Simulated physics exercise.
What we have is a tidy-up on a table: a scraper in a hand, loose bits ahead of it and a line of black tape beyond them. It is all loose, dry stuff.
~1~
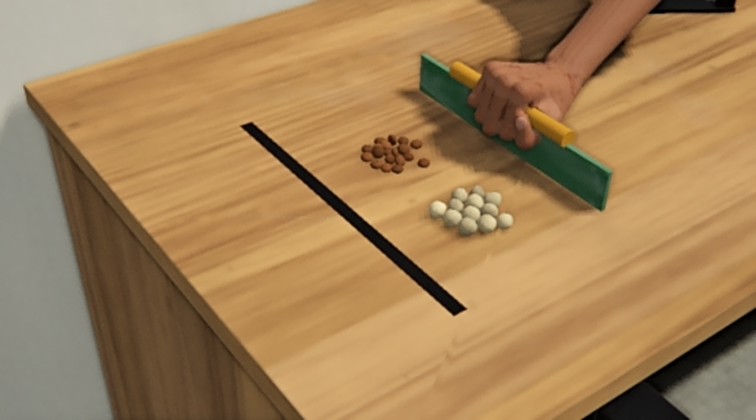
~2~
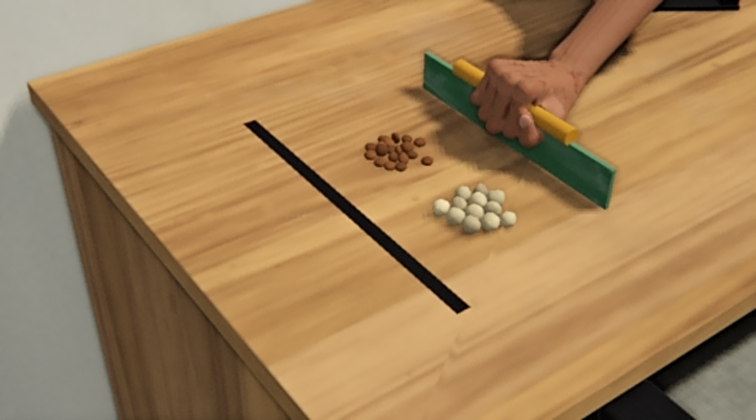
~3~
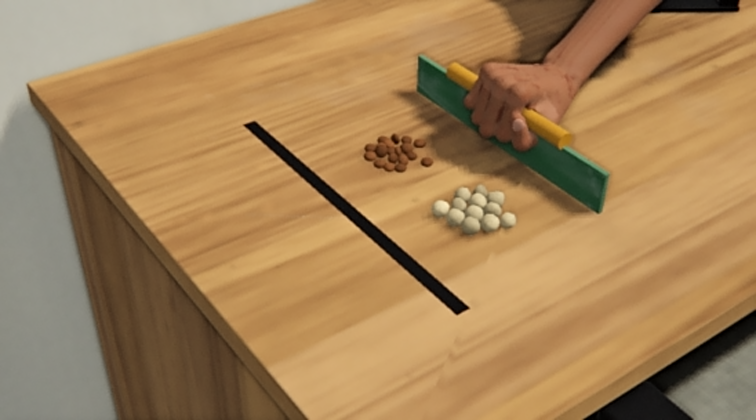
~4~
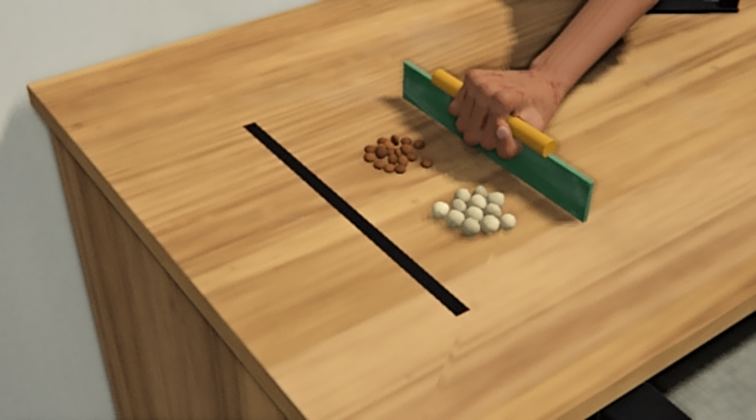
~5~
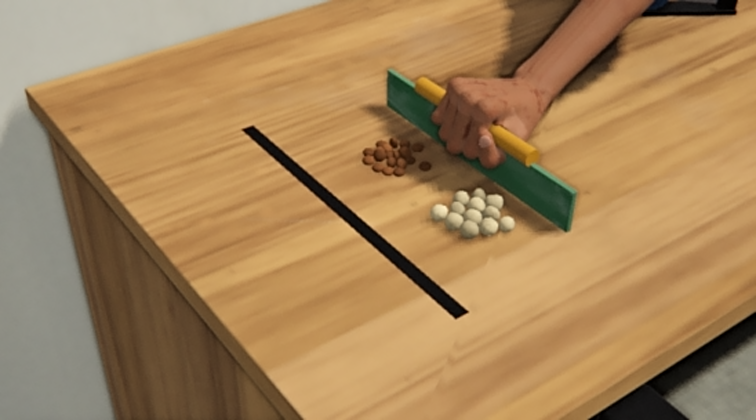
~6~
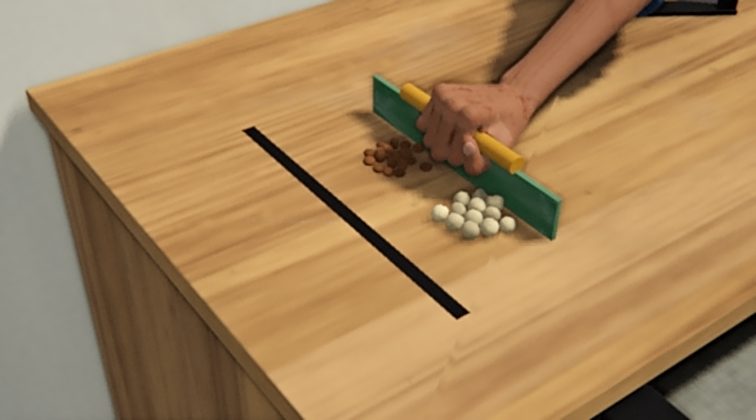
On a wooden table, a hand held a green scraper still by its yellow handle, then slid it left toward small piles of brown bits and pale round balls, which stayed put near black tape.
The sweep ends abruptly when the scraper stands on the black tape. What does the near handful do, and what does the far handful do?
The near handful stays on top and the far handful stays on top.
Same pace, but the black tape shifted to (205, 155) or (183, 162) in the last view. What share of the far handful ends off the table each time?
The first gives 0 %, the second 0 %.
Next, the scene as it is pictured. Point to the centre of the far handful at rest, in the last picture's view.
Around (300, 197).
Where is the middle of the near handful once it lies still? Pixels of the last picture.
Roughly at (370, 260).
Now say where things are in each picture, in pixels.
The first frame shows scraper near (592, 181), at rest; black tape near (255, 132), well back from the edge; edge at (185, 278); near handful near (471, 215), a few macadamia nuts; far handful near (388, 152), a few bits of dog kibble.
The second frame shows scraper near (596, 179), at rest; far handful near (392, 150).
The third frame shows scraper near (589, 183); near handful near (474, 214).
The fourth frame shows scraper near (574, 191); far handful near (391, 153).
The fifth frame shows scraper near (557, 201); near handful near (473, 218).
The sixth frame shows scraper near (542, 209); black tape near (257, 136); edge at (188, 283); near handful near (473, 219); far handful near (390, 156).
Then, 0.58 s on from there, scraper still moving, near (399, 155); near handful all on the table, its front near (414, 240); far handful all on the table, its front near (333, 175).
Then, 1.19 s on from there, scraper stopped at the black tape; near handful all on the table, its front near (349, 270); far handful all on the table, its front near (274, 198).
Then, 1.47 s on from there, scraper stopped at the black tape; near handful all on the table, its front near (347, 270); far handful all on the table, its front near (274, 198).
In the end, scraper stopped at the black tape; near handful all on the table, its front near (347, 270); far handful all on the table, its front near (274, 198).
